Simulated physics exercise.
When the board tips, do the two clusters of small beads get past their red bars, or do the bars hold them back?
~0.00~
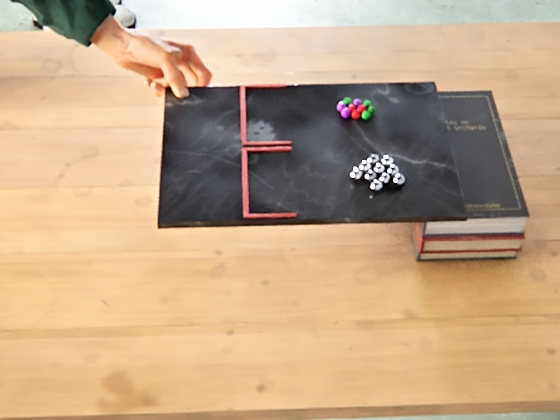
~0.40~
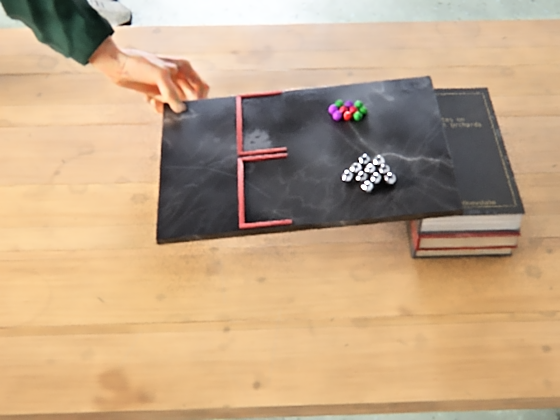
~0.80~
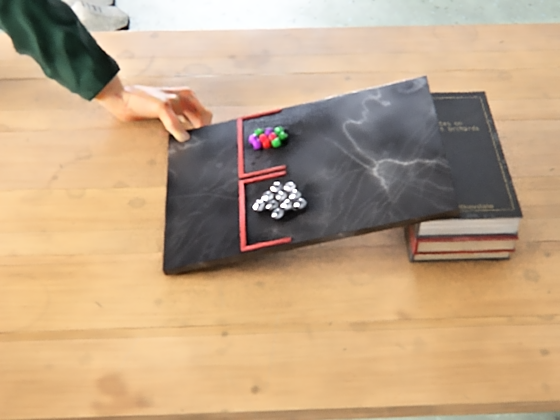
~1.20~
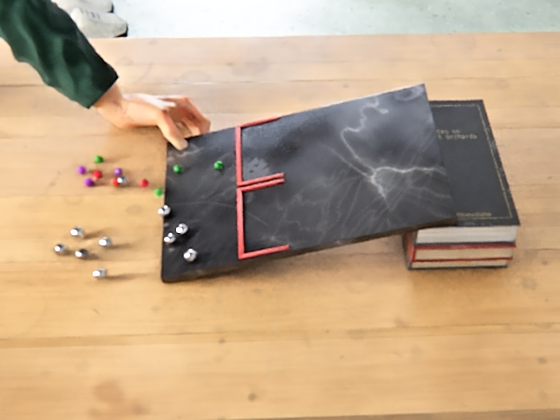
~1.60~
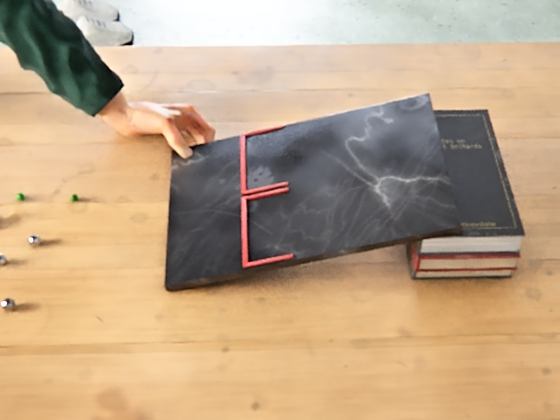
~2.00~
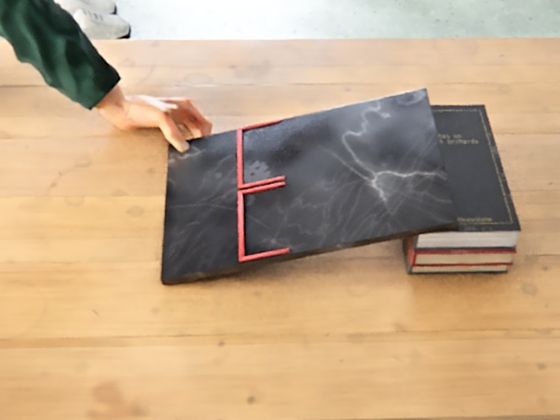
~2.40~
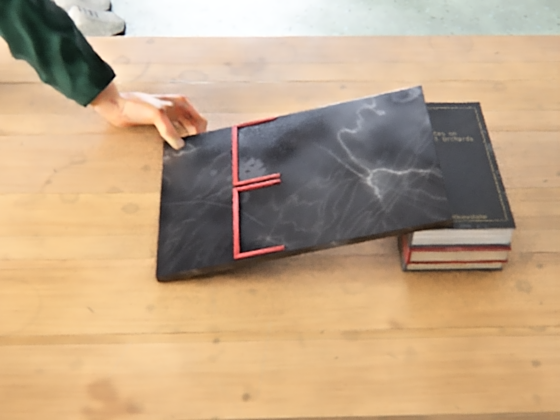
Both clusters get past their red bars, the white and black one in front as well as the colourful one behind, and they roll off the board to the left.
